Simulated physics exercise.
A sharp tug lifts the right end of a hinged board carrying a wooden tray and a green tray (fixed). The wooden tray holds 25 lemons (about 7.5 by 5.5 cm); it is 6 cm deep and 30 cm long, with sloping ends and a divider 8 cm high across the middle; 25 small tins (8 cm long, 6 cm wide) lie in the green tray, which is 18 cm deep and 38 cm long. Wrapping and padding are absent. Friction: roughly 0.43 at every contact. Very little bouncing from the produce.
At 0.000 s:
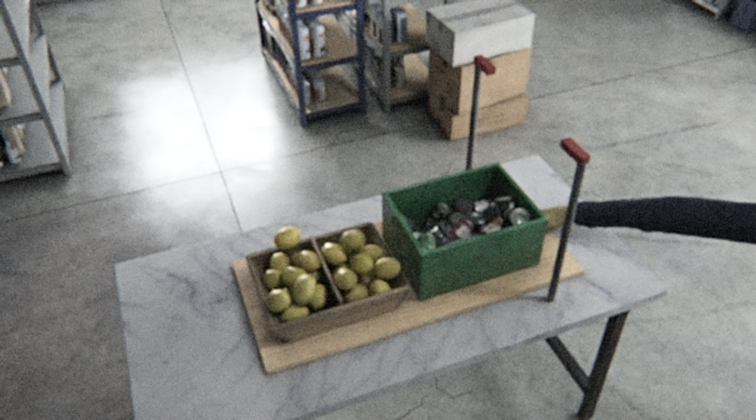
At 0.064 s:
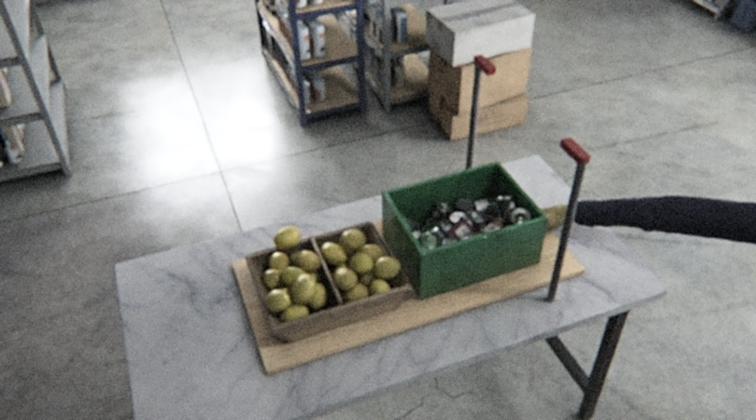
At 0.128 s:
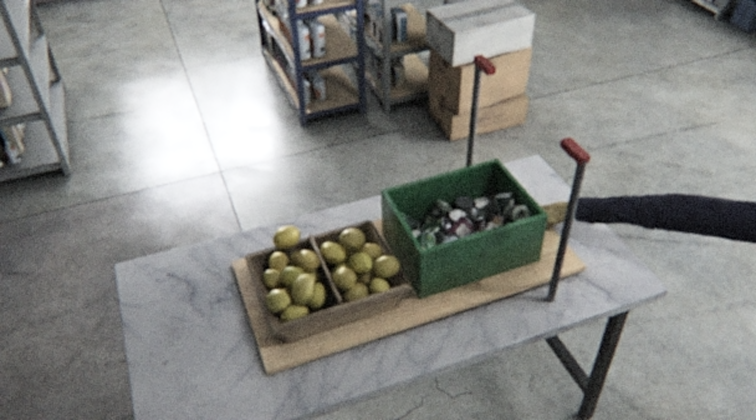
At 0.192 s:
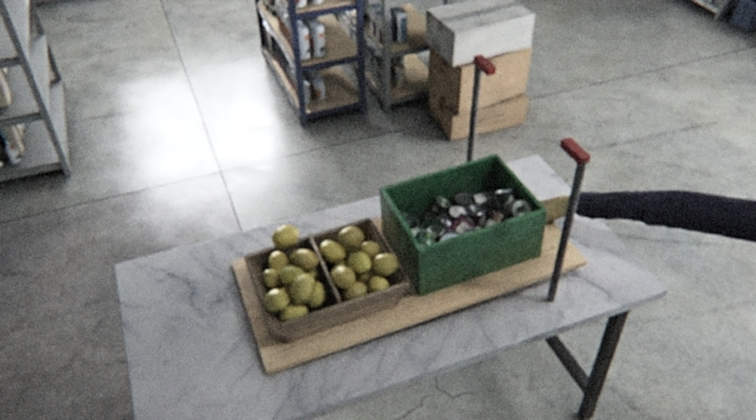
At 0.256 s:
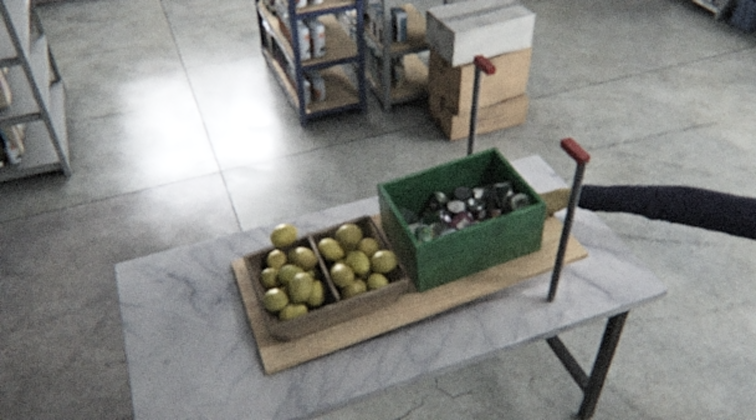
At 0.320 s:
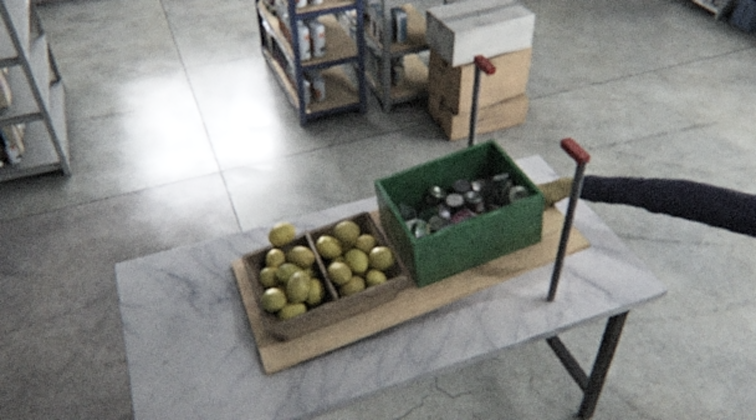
A dark-sleeved arm reaches in from the right over a marble-topped table in a warehouse-like room with shelving and stacked boxes, seen from above by a still camera. On a wooden board sit a divided wooden tray of yellow-green lemons at left and a green tray of small tins at right, near two red-topped posts. The board's right end rises slightly, tilting both trays leftward.
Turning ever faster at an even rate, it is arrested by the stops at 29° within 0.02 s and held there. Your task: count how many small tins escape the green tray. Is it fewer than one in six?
Yes.
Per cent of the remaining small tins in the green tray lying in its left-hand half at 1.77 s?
Share in that half: Close to 80 %.
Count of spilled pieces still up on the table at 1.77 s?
Piece count: Roughly 2.
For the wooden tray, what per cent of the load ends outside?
Wooden tray - about 10 per cent.
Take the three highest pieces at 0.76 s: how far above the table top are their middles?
On average they sit about 56 cm high.
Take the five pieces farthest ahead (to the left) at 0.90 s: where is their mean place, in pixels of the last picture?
I'd put them at about (255, 282).
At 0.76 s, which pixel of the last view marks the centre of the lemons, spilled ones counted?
They're centred near (304, 252).
After 0.66 s, it hits the stops.
After 0.76 s, tilt 29°; wooden tray 24 in, 1 out and green tray 25 in, 0 out.
After 0.90 s, tilt 29°; wooden tray 24 in, 1 out and green tray 25 in, 0 out.
After 1.16 s, tilt 29°; wooden tray 24 in, 1 out and green tray 25 in, 0 out.
Final count (at 1.77 s), wooden tray 23 in, 2 out and green tray 25 in, 0 out. Asked share, 0 of 25, 0 per cent.
